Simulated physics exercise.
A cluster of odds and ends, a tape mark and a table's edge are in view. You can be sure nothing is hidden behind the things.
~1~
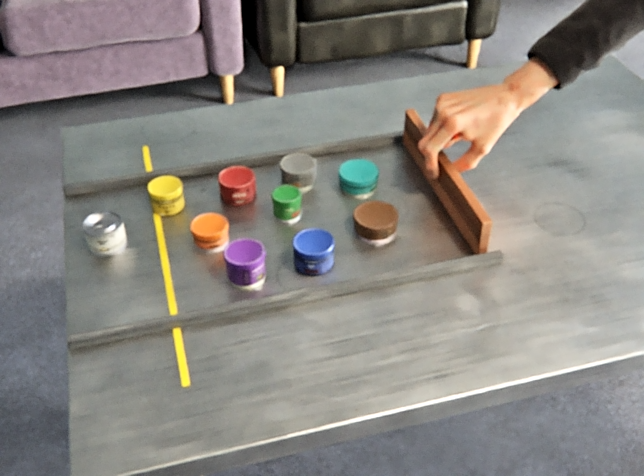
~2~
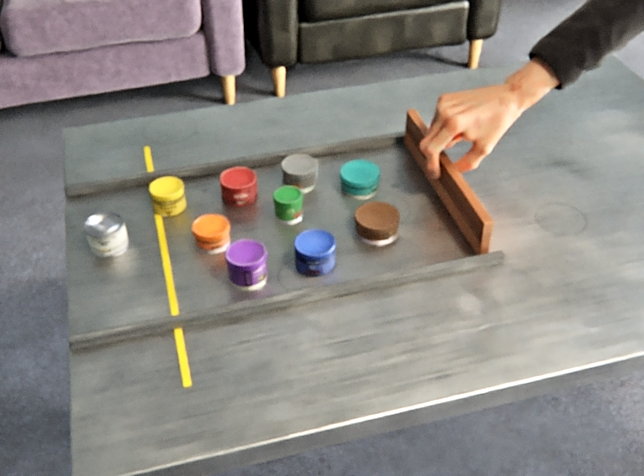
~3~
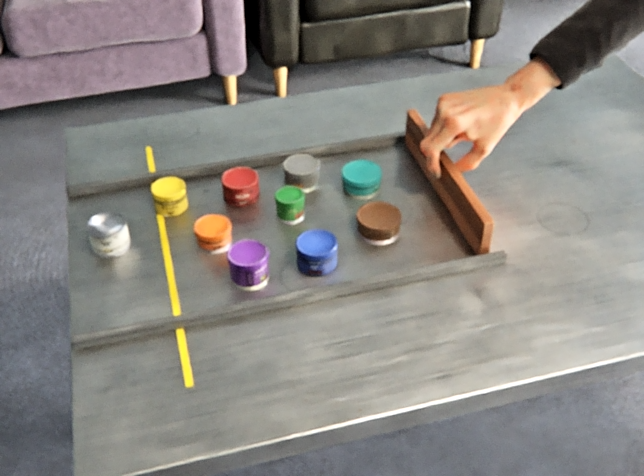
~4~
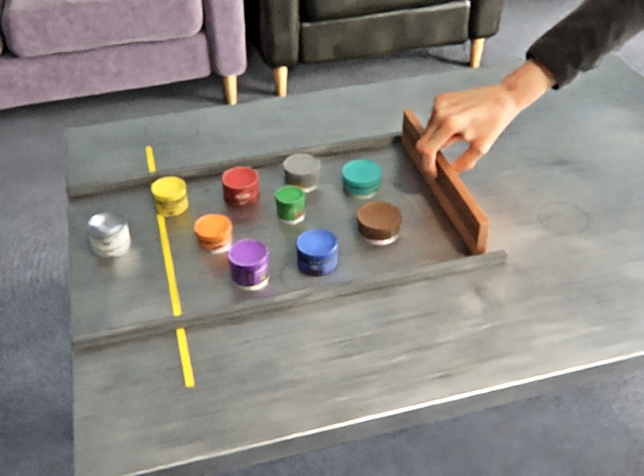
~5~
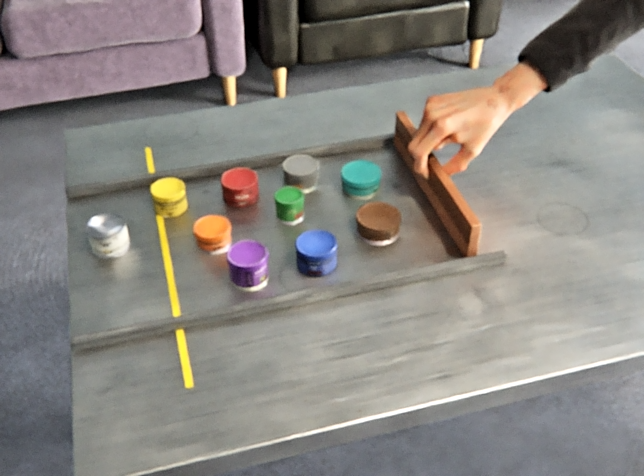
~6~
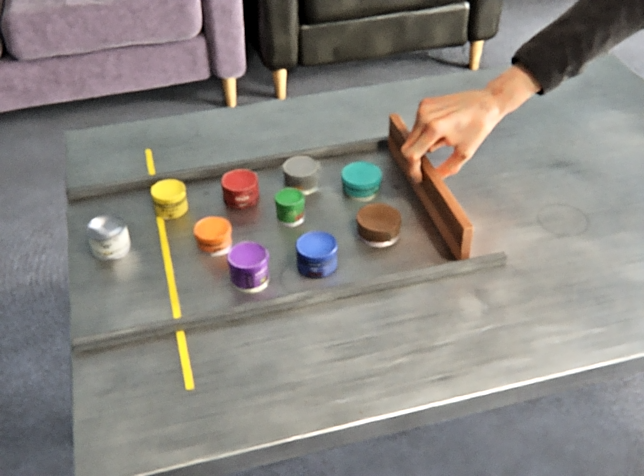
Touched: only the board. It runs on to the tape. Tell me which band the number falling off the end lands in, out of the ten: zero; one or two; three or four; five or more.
Nothing slips off.
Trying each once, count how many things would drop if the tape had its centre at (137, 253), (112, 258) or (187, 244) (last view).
Tallies in the order given: 1, 5, 0.
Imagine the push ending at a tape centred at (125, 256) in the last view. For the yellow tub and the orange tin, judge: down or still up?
Yellow tub: Over the edge. Orange tin: Still there.
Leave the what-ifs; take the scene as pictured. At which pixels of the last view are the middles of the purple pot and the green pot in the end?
The purple pot finishes at (111, 293); the green pot finishes at (149, 241).
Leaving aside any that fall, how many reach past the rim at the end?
The number would be 1.
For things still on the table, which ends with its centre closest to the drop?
The one in question is the yellow tub.
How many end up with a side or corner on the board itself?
Tally at the end: 5.
Soon after, none off yet; white tin at rest near (109, 237); yellow tub at rest near (170, 200); orange tin at rest near (213, 236).
After that, none off yet; white tin at rest near (109, 237); yellow tub displaced a little near (157, 202); orange tin moving near (205, 239).
In the end, the number that fall off is zero.
